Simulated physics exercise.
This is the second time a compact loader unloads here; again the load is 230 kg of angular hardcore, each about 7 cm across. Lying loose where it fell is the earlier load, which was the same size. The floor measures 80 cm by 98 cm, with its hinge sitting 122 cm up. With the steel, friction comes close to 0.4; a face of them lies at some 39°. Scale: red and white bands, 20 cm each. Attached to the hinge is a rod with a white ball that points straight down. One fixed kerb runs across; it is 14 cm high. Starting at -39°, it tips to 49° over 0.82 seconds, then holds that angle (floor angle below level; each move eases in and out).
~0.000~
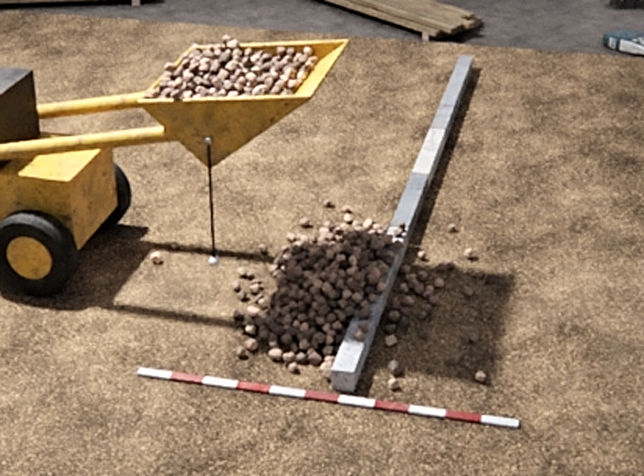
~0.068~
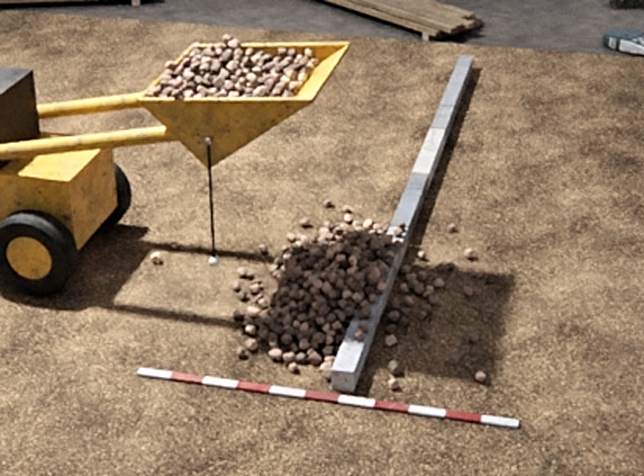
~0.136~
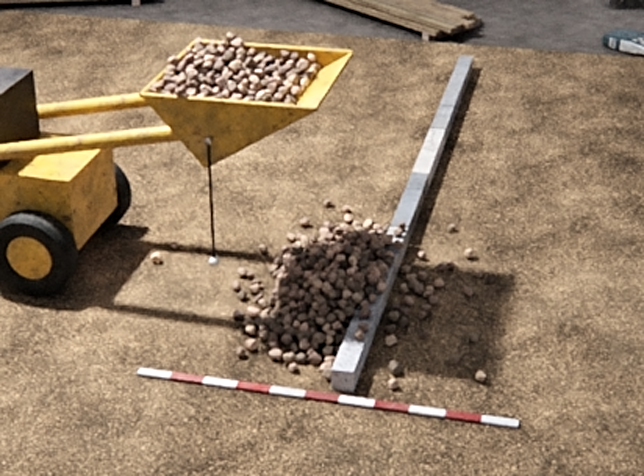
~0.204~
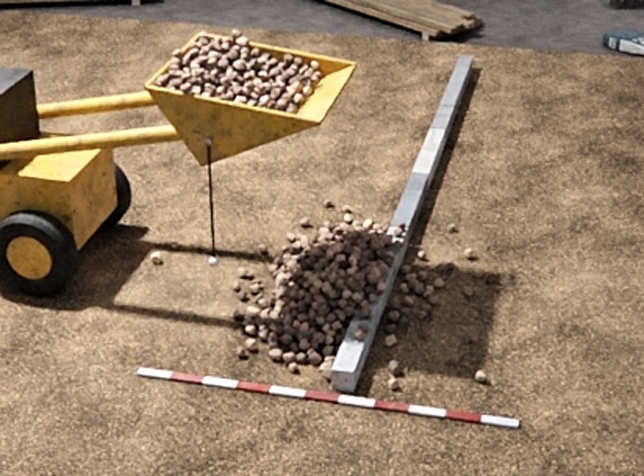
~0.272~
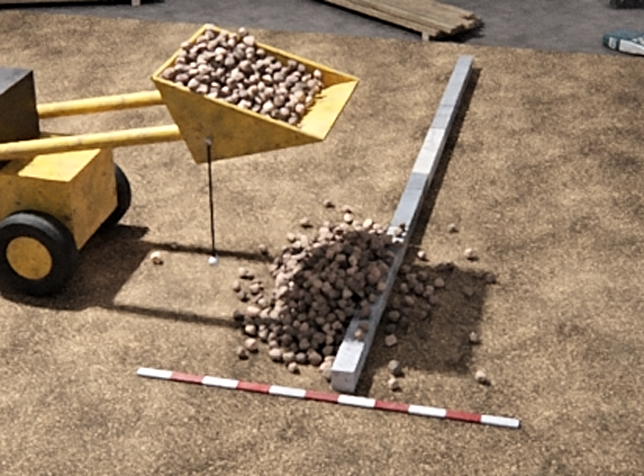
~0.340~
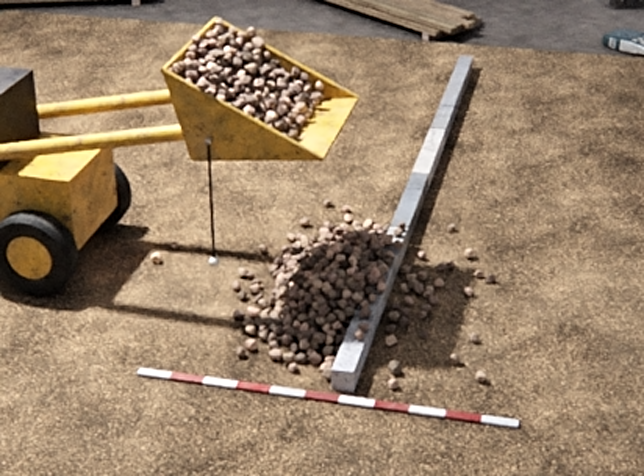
A small yellow loader gradually tilted its raised bucket of brownish stones downward toward the right, and the stones shifted along with it, while a loose heap lay still against a grey kerb below.
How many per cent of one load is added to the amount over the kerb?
About 17 per cent of a load.
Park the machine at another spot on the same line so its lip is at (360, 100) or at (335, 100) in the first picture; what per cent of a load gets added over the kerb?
About 70 per cent from the first spot and 45 per cent from the second.
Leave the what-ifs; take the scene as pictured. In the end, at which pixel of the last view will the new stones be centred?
Centre at roughly (332, 270).
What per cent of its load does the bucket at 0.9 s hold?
Close to 65 per cent of the load.
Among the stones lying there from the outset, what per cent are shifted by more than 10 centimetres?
Roughly 5 per cent of them.
After 0.6 s the floor is at 36°; in per cent of one load, 100 in the bucket, 95 on this side of the kerb, 6 over the kerb; the foremost stones are at (471, 302).
After 0.9 s the floor is at 49°; in per cent of one load, 64 in the bucket, 131 on this side of the kerb, 6 over the kerb; the foremost stones are at (471, 302).
After 1.3 s the floor is at 49°; in per cent of one load, 4 in the bucket, 184 on this side of the kerb, 12 over the kerb; the foremost stones are at (472, 303).
After 3.7 s the floor is at 49°; in per cent of one load, 0 in the bucket, 178 on this side of the kerb, 22 over the kerb; the foremost stones are at (519, 340). Net gain over the kerb, 17.
